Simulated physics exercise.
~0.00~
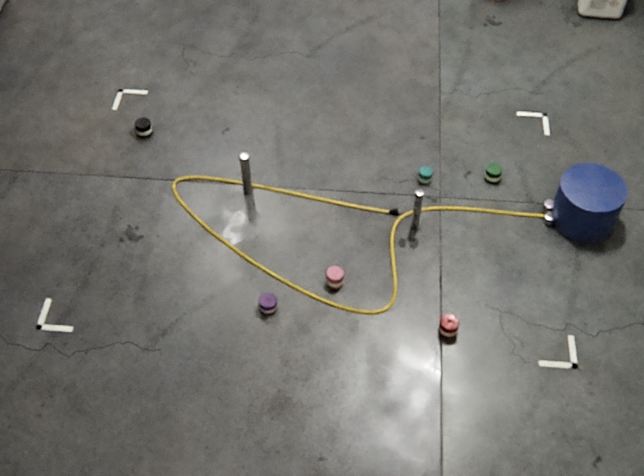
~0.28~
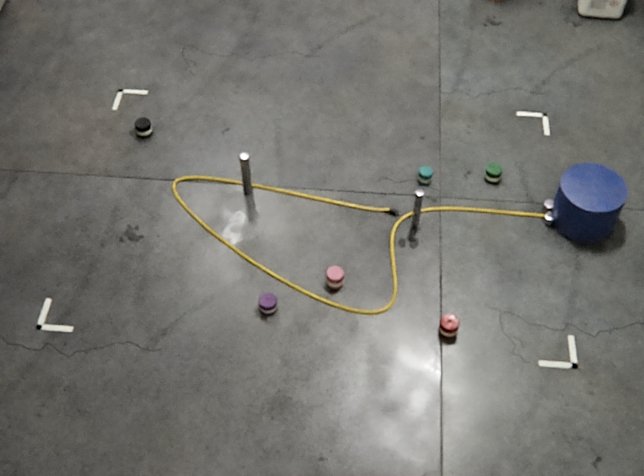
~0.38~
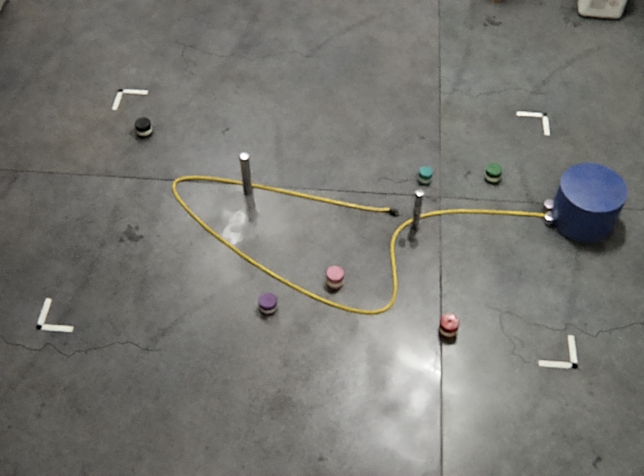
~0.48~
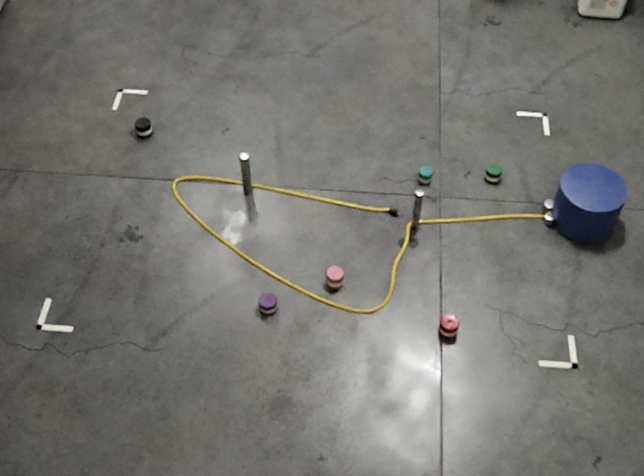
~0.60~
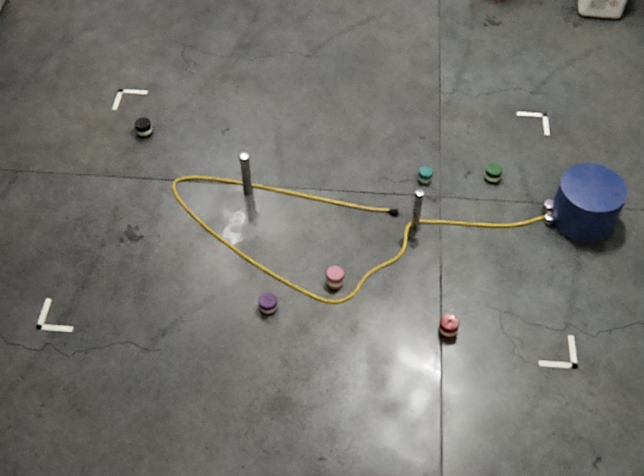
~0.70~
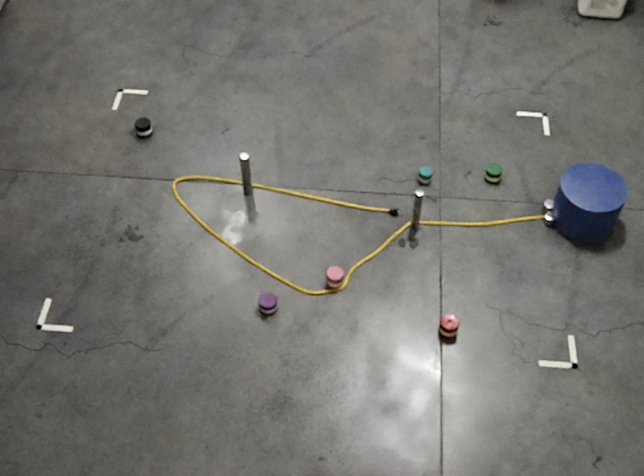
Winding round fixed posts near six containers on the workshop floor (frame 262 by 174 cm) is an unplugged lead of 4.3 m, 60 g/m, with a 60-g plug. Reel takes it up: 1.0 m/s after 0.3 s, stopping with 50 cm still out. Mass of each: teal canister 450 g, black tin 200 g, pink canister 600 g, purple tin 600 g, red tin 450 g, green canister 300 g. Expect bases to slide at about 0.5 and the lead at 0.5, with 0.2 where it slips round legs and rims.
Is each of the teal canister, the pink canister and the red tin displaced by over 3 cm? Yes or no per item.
Teal canister - no, pink canister - yes, red tin - no.
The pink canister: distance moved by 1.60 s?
The pink canister is about 4 cm from its start.
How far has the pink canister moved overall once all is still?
Net displacement - pink canister 10 cm.
After 1.6 s, plug at (373, 208); pink canister 4 cm off its start.
After 2.5 s, plug at (228, 205); pink canister 11 cm off its start.
After 3.4 s, plug at (374, 265); pink canister 12 cm off its start at (339, 254).
After 4.3 s, plug at (485, 173); pink canister 12 cm off its start.
After 5.1 s, plug at (485, 173); pink canister 12 cm off its start at (339, 254), red tin 0 cm off its start at (450, 321), teal canister 0 cm off its start at (426, 171).
